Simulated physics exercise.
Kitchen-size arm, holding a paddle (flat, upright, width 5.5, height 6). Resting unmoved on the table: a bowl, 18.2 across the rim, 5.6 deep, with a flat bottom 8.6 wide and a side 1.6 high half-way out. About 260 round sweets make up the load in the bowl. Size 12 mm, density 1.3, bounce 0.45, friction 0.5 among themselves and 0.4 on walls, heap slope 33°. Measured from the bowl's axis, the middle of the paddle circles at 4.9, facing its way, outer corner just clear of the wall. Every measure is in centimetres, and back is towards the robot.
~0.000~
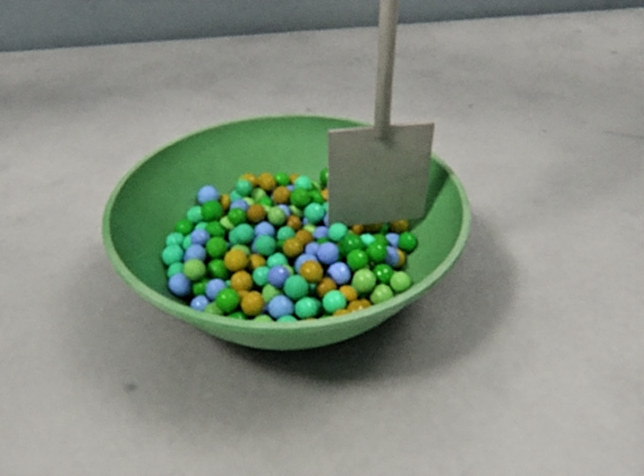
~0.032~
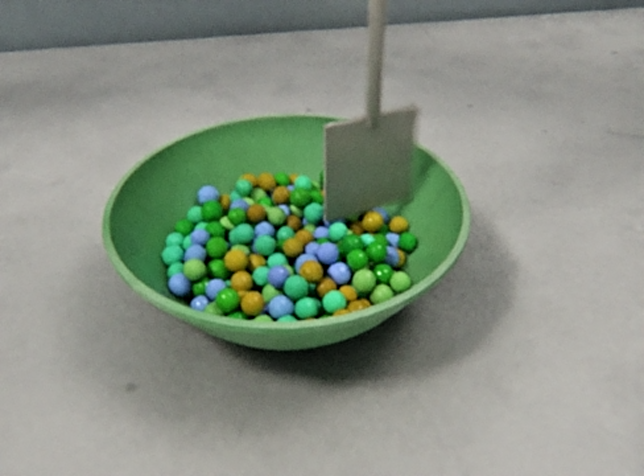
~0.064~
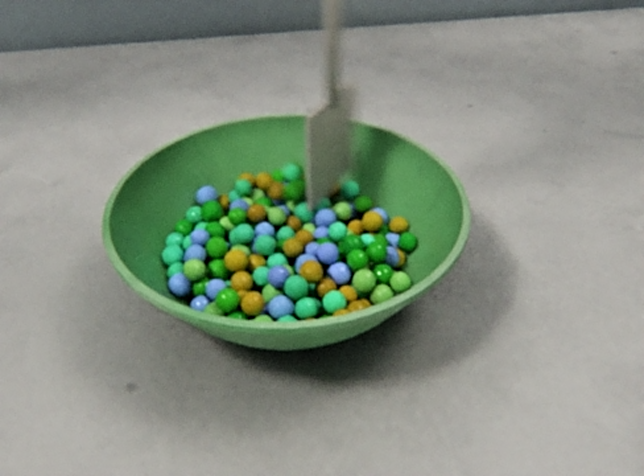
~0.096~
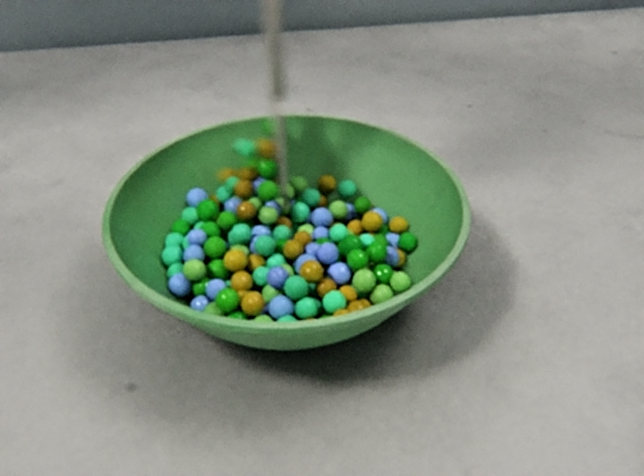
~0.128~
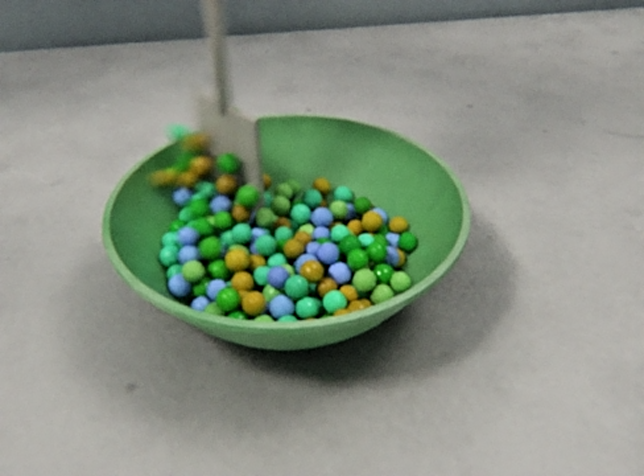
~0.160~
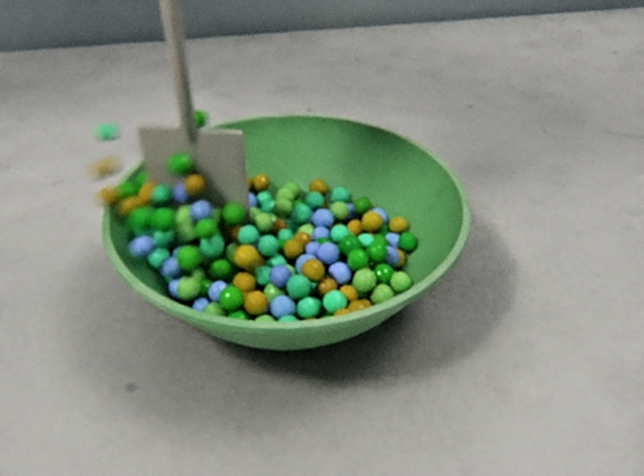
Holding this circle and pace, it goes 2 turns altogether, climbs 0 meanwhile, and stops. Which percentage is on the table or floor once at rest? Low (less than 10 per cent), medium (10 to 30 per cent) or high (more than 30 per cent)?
The share is high, more than 30 per cent.
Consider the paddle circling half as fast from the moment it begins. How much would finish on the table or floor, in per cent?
I'd expect about 20 %.
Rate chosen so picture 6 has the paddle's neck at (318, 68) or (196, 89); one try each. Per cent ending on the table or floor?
About 15 % for one try and about 35 % for the other, in order.
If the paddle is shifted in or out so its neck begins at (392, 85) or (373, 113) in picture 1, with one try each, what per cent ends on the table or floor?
About 15 and 50 per cent.
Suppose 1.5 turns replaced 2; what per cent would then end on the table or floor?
I'd reckon near 35 per cent.
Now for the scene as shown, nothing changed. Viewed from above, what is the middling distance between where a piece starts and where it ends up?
7 cm.
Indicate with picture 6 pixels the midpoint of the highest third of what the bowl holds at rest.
Close to (327, 217).
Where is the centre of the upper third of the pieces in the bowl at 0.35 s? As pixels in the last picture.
The top third is centred near (351, 206) in the last picture.
By 0.35 s, 16° round, highest piece 16 above the table; 210 in the bowl, 13 on the table or floor, 42 in flight or on the tool.
By 0.53 s, 230° round, highest piece 9 above the table; 181 in the bowl, 67 on the table or floor, 17 in flight or on the tool.
By 0.82 s, 0° round, highest piece 5 above the table; 158 in the bowl, 106 on the table or floor, 1 in flight or on the tool.
By 1.52 s, 0° round, highest piece 4 above the table; 158 in the bowl, 107 on the table or floor.
Final count, 158 in the bowl, 107 on the table or floor. That is 40 % on the table or floor.
